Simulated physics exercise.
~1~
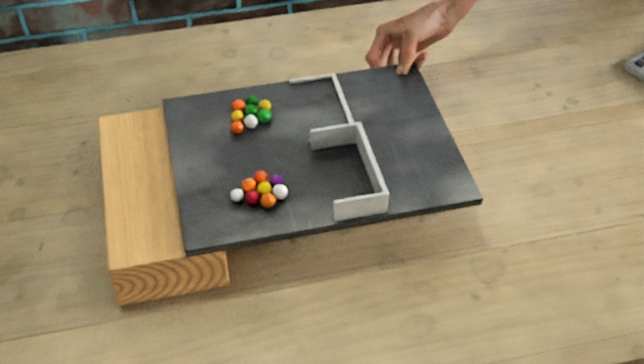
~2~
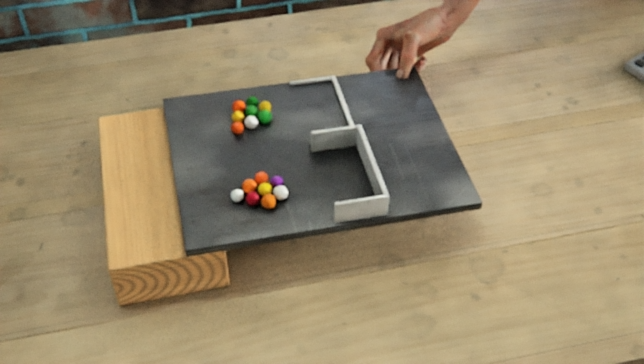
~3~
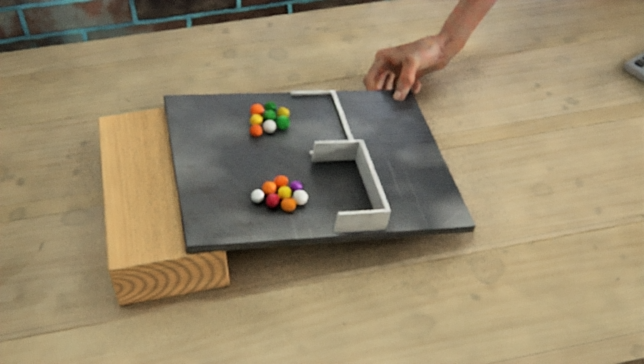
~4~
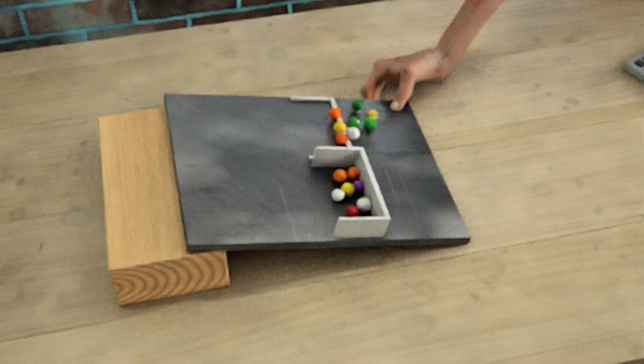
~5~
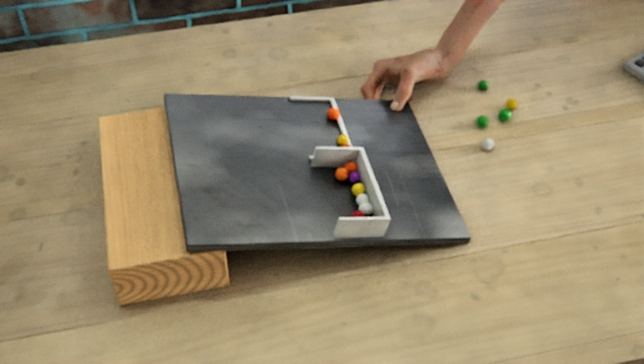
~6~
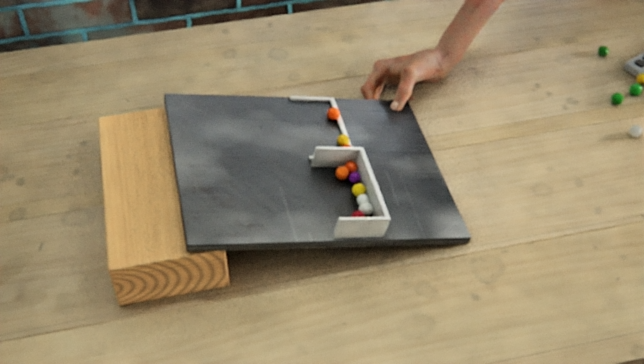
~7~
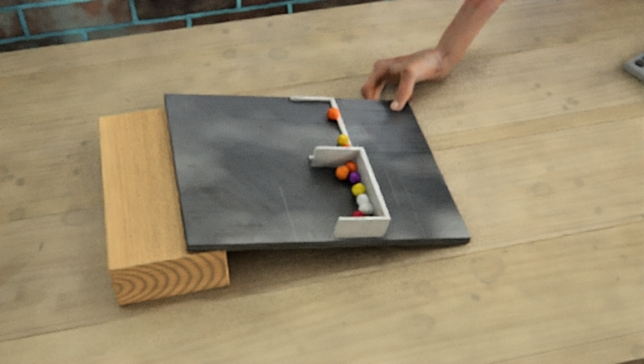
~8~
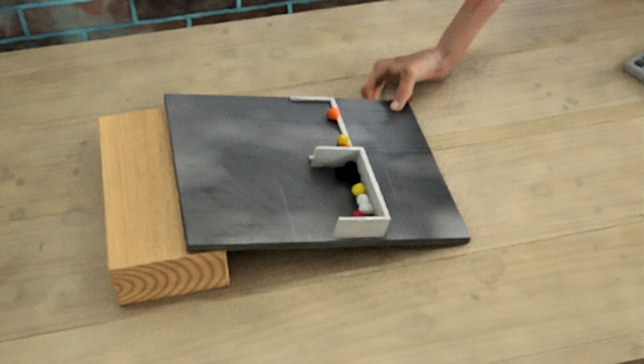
The clip opens on a dark board held level, its left end on a wooden block and a hand at its right, with two clusters of colourful balls facing white barriers. The hand lowers its end to the table, and both clusters roll right down the slope. The near balls collect inside the bracket-shaped barrier, while most of the far ones pass the thin strip, leaving an orange and a yellow against it. The escaped balls roll off across the table and out of view. Finally, the board rests tilted, and several orange and purple balls vanish from the bracket, leaving yellow, white and red ones.
